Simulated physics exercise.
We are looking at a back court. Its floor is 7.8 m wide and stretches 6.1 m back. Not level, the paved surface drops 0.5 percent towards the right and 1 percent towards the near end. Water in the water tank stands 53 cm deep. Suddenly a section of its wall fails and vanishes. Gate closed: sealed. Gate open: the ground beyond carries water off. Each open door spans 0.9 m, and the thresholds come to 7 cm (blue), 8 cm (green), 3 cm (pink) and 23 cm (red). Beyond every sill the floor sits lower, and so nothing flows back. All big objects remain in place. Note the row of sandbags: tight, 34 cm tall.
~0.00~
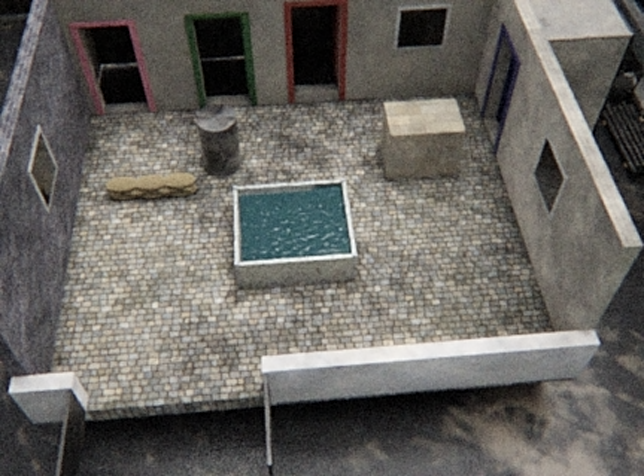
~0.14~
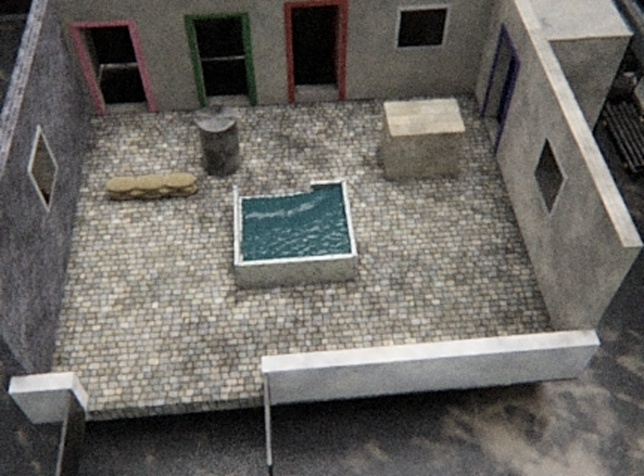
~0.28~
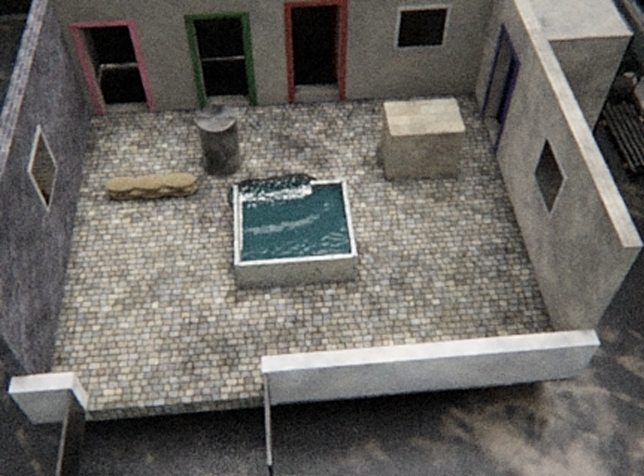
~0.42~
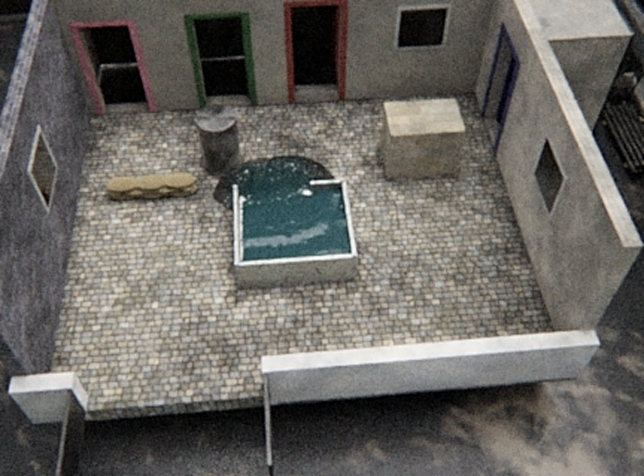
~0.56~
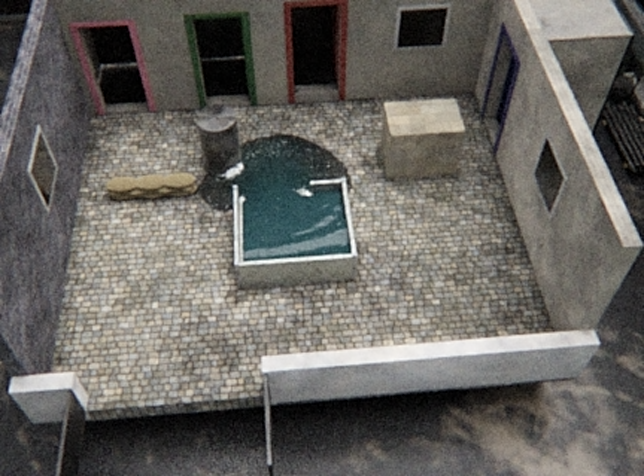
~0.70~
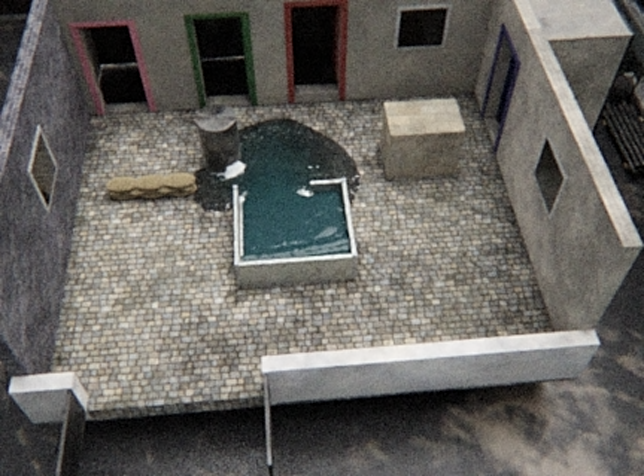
A walled back court paved in pale cobbles is seen from high above, with pink, green and red framed doorways along the far wall and a blue one at right. A low tank of teal water sits mid-court, near a grey drum, tan sandbags and a beige block. Part of the tank's far side vanishes, and water pours out, spreading backwards and sideways in a dark, rounded sheet, while the view stays still.
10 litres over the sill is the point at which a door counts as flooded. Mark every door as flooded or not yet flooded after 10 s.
After that time, blue door: Flooded; green door: Flooded; pink door: Flooded; red door: Not yet flooded.
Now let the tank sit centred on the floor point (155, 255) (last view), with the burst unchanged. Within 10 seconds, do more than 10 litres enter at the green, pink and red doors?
Checking the limit: Green is within it, pink is beyond it and red is within it.
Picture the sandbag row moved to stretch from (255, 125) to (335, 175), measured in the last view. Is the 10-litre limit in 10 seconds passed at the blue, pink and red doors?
Then, at the blue door it's not exceeded, at the pink door it's exceeded, at the red door it's not exceeded.
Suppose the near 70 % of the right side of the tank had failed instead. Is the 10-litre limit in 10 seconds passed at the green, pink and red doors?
Note: Green short of the mark, pink short of the mark, red short of the mark.
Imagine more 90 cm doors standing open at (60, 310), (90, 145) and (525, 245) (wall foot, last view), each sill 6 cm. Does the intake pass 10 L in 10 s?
Door 1: Lower; door 2: Higher; door 3: Lower.
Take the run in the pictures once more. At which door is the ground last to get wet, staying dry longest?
Blue.
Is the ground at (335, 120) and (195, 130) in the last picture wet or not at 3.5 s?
I'd say drenched, then drenched.
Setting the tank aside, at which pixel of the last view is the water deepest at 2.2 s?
Look at roughly (274, 108).
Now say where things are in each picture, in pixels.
In the first picture, still water, 53 cm deep, in the water tank at (293, 223).
In the second picture, water pours out on the water tank's far side and has run 0.7 m, to a hidden place; typically 10 cm deep outside, 53 cm at the water tank's back.
In the third picture, the front is at (305, 178), 0.9 m from the gap on the water tank's far side; 0.9 m2 of floor is under water; 53 cm left at the back of the water tank.
In the fourth picture, the front is at (300, 159), 1.3 m from the gap on the water tank's far side; 1.9 m2 of floor is under water; 52 cm left at the back of the water tank.
In the fifth picture, the front is at (285, 137), 1.8 m from the gap on the water tank's far side; 2.9 m2 of floor is under water; 47 cm left at the back of the water tank.
In the sixth picture, the front is at (287, 122), 2.2 m from the gap on the water tank's far side; 3.8 m2 of floor is under water; 45 cm left at the back of the water tank.
After 1.4 s water covers 15 % of the floor and is deepest (30 cm) near (239, 170); blue door not reached, green door 15 cm at the sill, 7 L in, pink door not reached, red door 18 cm at the sill, 0 L in.
After 2.2 s water covers 25 % of the floor and is deepest (26 cm) near (274, 108); blue door not reached, green door 17 cm at the sill, 45 L in, pink door not reached, red door 20 cm at the sill, 0 L in.
After 3.5 s water covers 35 % of the floor and is deepest (17 cm) near (470, 103); blue door 11 cm at the sill, 0 L in, green door 11 cm at the sill, 77 L in, pink door 3 cm at the sill, 0 L in, red door 12 cm at the sill, 0 L in.
After 6.0 s water covers 50 % of the floor and is deepest (12 cm) near (472, 109); blue door 11 cm at the sill, 51 L in, green door 6 cm at the sill, 82 L in, pink door 5 cm at the sill, 10 L in, red door 7 cm at the sill, 0 L in.
After 10.0 s water covers 80 % of the floor and is deepest (8 cm) near (529, 359); blue door 7 cm at the sill, 66 L in, green door 3 cm at the sill, 83 L in, pink door 4 cm at the sill, 19 L in, red door 2 cm at the sill, 0 L in.
